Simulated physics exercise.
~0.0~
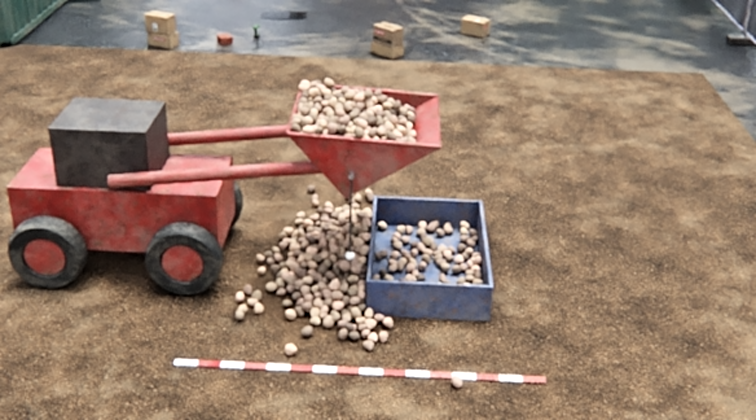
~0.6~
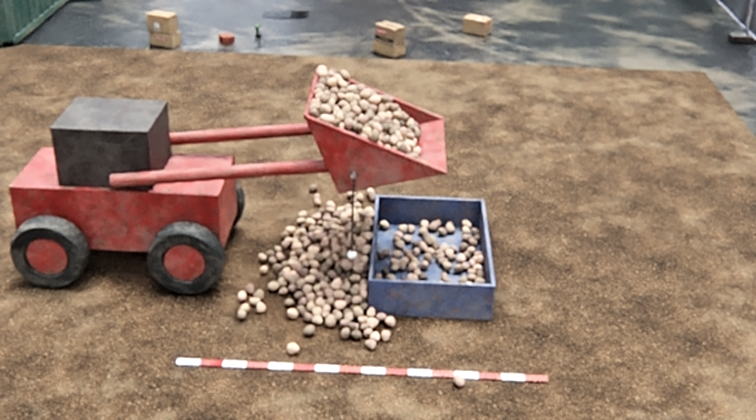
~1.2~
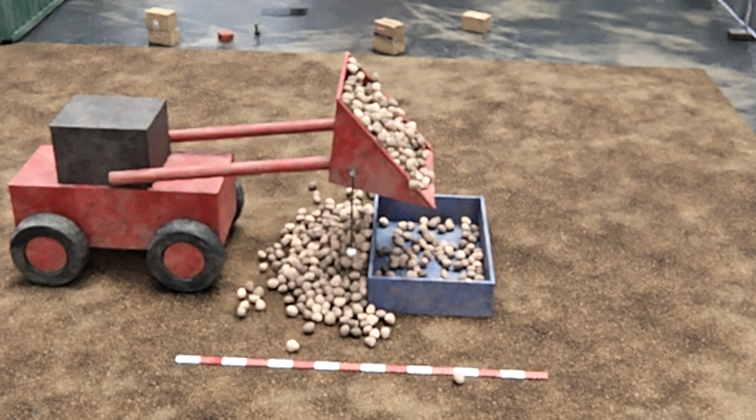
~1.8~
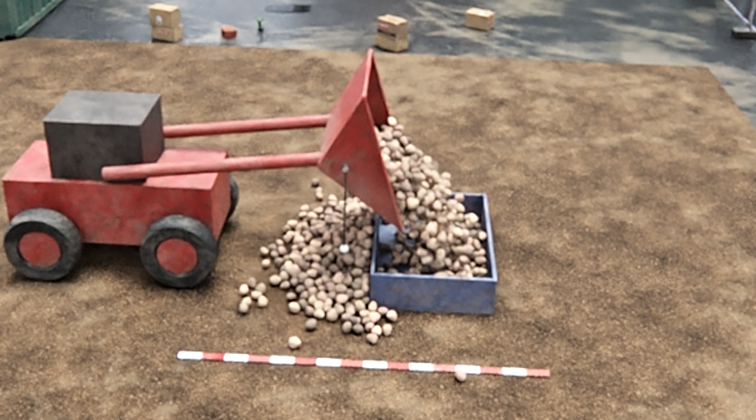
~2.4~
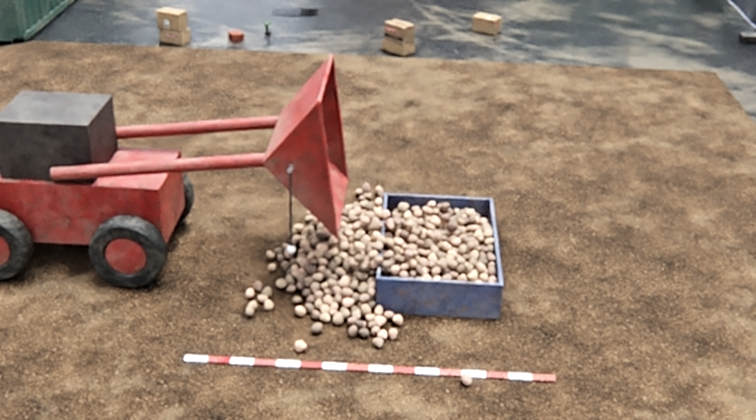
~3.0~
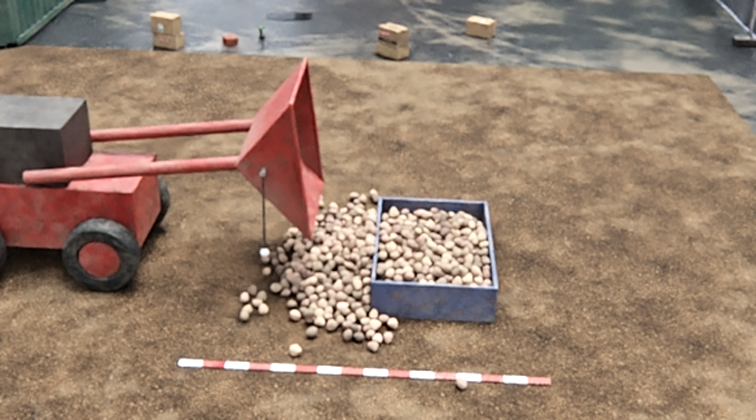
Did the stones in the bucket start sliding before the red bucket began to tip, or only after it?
The red bucket began to tip first, while the stones still sat in place inside it. They only started sliding once it had tilted further.
